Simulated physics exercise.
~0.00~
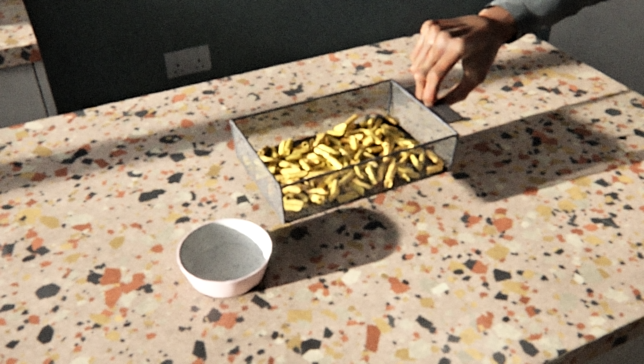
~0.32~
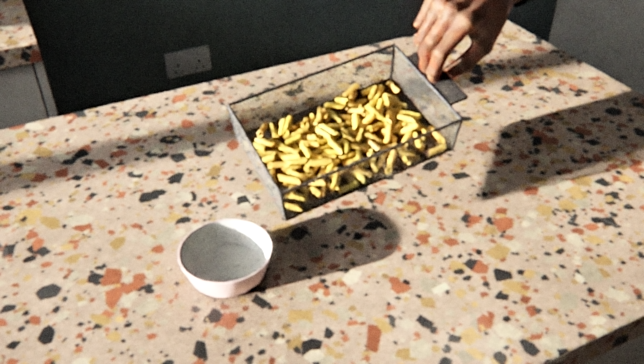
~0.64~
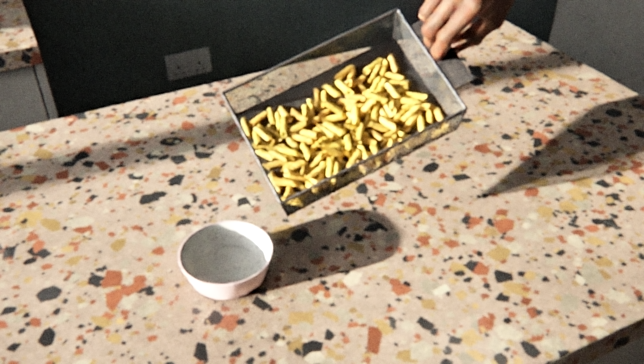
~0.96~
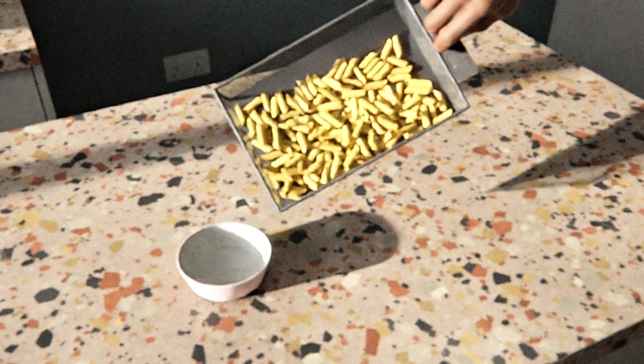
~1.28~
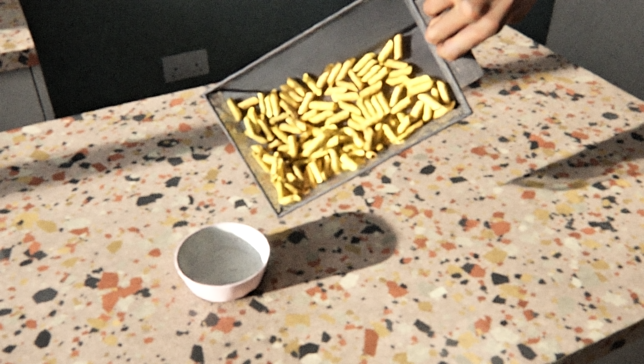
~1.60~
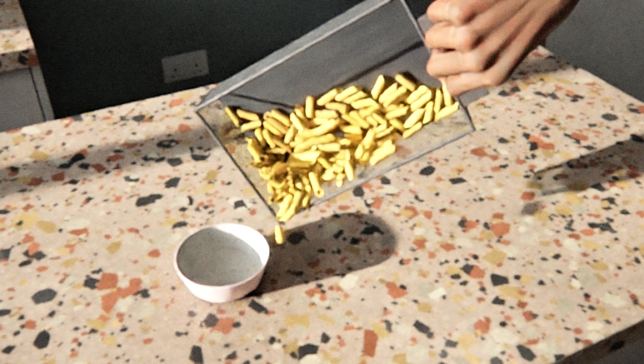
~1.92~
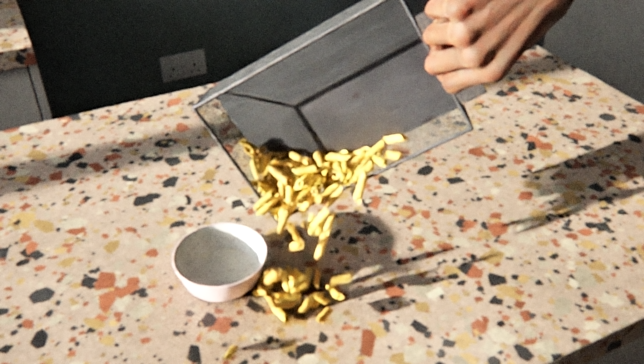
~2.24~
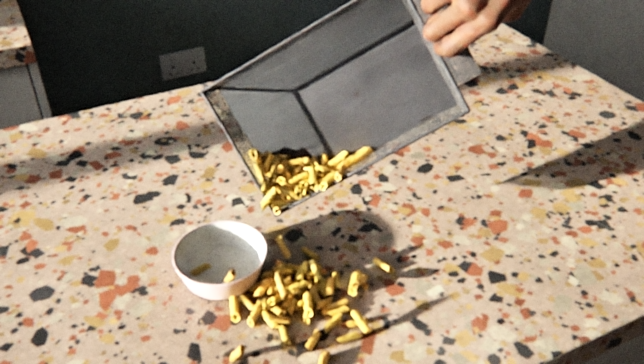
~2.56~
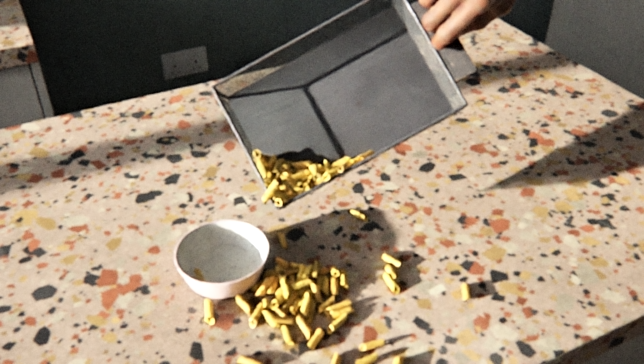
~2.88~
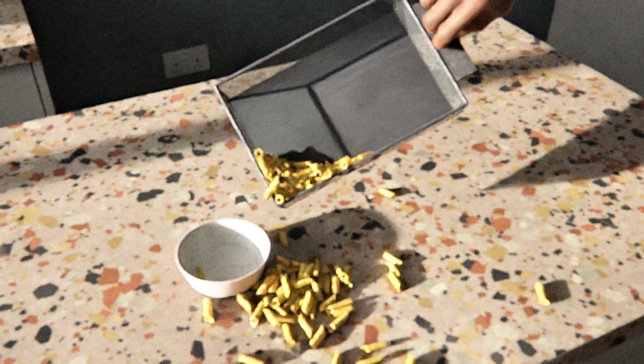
At first, a hand holds a clear rectangular box of short yellow pasta pieces just above a speckled tabletop, with a small white bowl in front of it to the left. The hand raises the box and tips it steadily towards the bowl, and the pieces slide to its lower corner. As the box tilts steeply, pasta spills over the edge, landing mostly beside the bowl. The hand then tips the box partway back, slowing the spill, while several stray pieces scatter to the right. Finally, the box is held slanted with a clump still inside, a loose pile on the table, and the bowl looking practically empty.
